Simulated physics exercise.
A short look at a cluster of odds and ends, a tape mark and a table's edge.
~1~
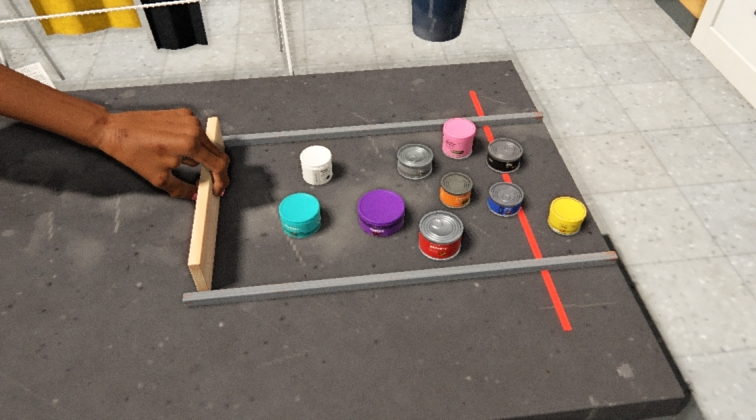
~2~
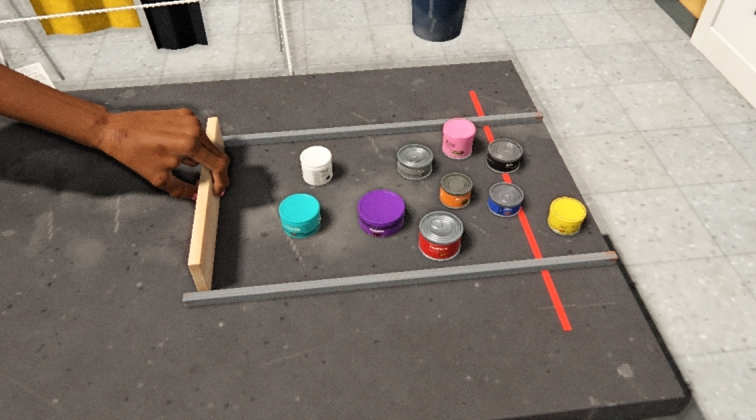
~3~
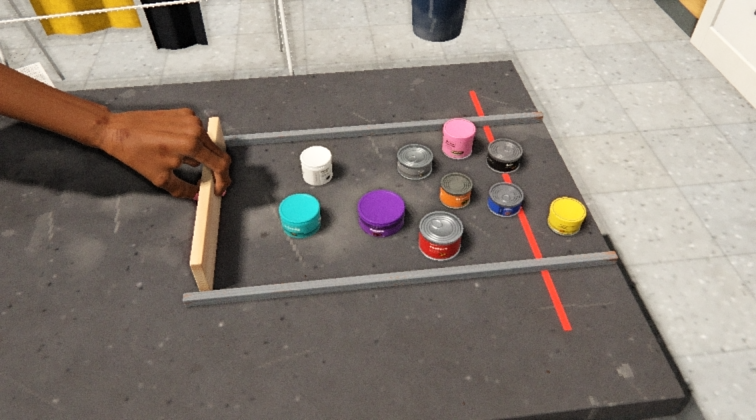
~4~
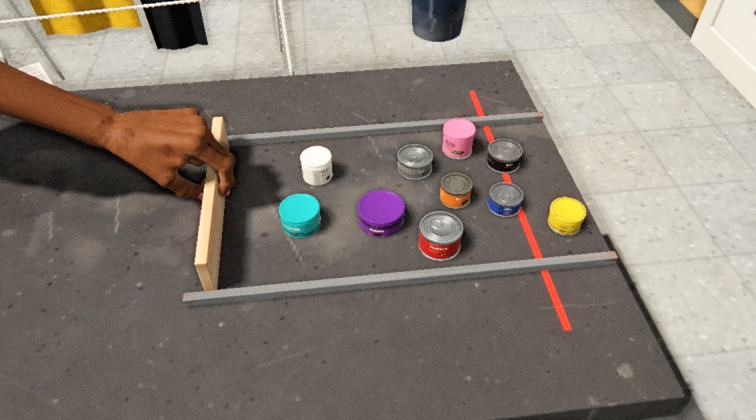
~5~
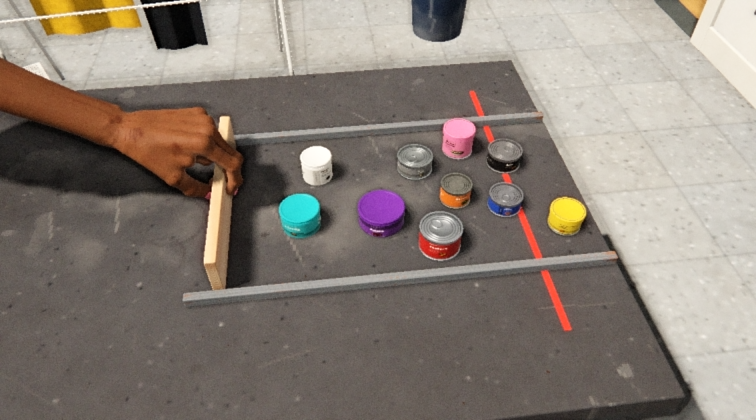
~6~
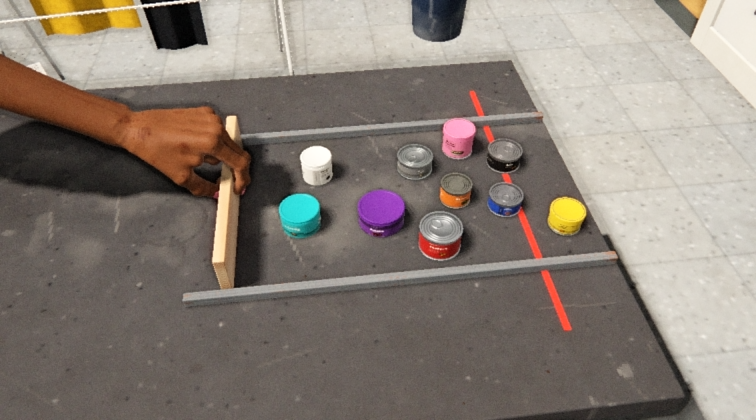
Wooden board held by a hand sliding slightly right between two grey rails, while the colourful pots and tins stay still.
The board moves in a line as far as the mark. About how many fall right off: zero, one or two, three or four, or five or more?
As it turns out, the number that fall off is one or two.
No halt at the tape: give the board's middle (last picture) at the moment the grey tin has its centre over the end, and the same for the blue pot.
About (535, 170), and (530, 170) for the other.
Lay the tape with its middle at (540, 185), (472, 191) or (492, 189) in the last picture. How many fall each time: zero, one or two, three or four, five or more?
Taking them in turn, five or more; zero; 1 or 2.
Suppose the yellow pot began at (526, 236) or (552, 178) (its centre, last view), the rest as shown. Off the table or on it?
Place by place, it is kept; is lost.
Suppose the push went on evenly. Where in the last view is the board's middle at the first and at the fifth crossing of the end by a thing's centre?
First at (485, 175), next at (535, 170).
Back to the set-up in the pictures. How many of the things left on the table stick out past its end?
2 of them.
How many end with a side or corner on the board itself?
5 of them.
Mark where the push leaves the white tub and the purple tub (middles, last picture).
First (518, 156), then (583, 213).
Soon after, none off yet; yellow pot at rest near (566, 217); black tin at rest near (504, 156); blue pot at rest near (505, 200).
By the end, the number that fall off is one or two; fallen, black tin and yellow pot.
